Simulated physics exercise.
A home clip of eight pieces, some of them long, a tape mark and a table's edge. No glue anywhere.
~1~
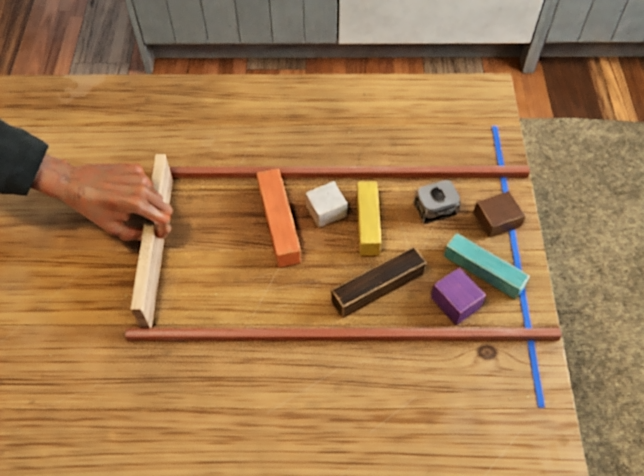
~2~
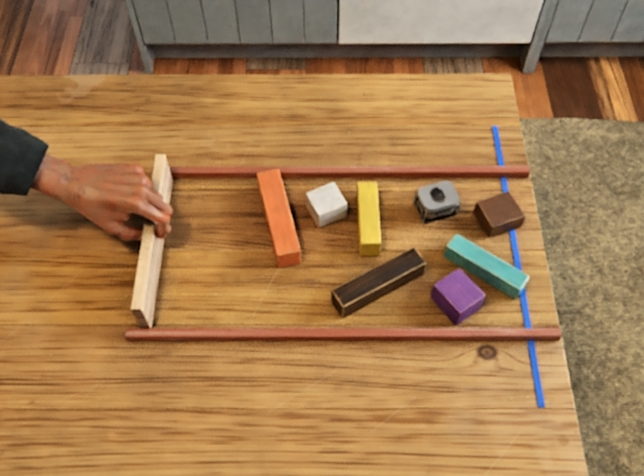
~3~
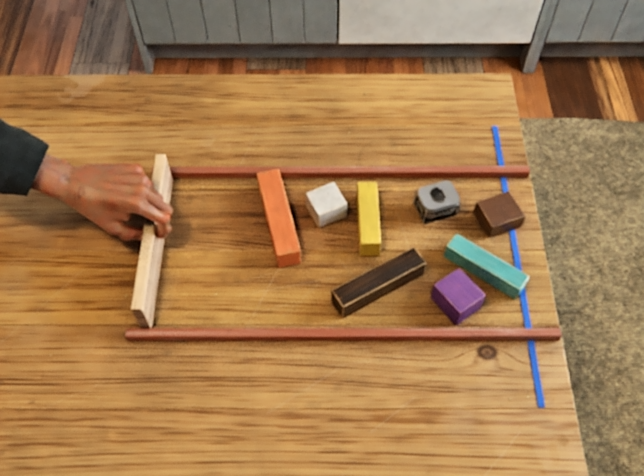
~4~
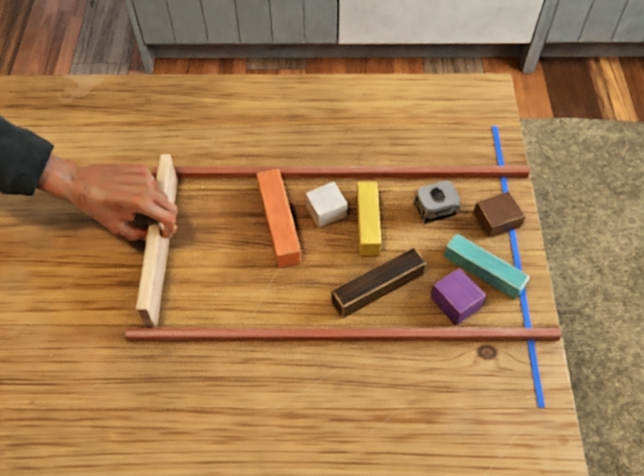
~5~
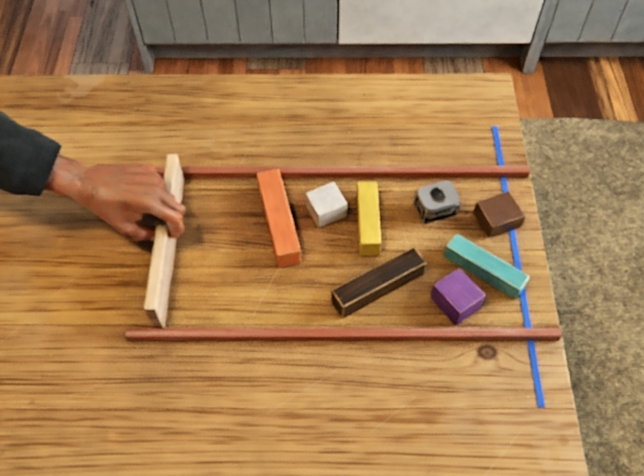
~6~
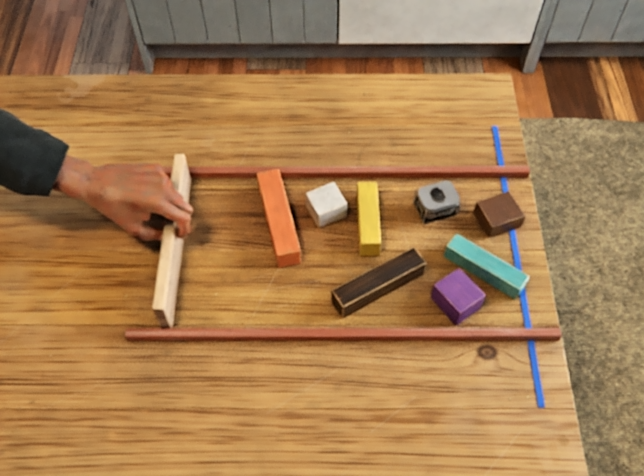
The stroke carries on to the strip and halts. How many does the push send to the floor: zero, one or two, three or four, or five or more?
The number that fall off is five or more.
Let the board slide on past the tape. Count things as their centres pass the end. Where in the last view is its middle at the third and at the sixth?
Near (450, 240) and (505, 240).
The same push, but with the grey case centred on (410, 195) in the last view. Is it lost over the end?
From there it comes down.
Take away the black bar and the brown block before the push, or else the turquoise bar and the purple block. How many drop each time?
4 in the first case, 5 in the second.
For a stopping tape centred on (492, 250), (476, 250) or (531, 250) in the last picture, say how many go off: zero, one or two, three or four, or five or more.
For each place: Either three or four; three to four; at least five.
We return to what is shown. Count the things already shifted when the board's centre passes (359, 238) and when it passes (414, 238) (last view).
The counts are 5 and 8.
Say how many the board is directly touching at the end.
That makes 1.
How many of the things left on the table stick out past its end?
0 of them.
Soon after, none off yet; brown block at rest near (499, 215); turquoise bar at rest near (485, 266); purple block at rest near (458, 297).
At rest, the number that fall off is five or more; fallen, white block, yellow bar, black bar, grey case, purple block, turquoise bar and brown block.
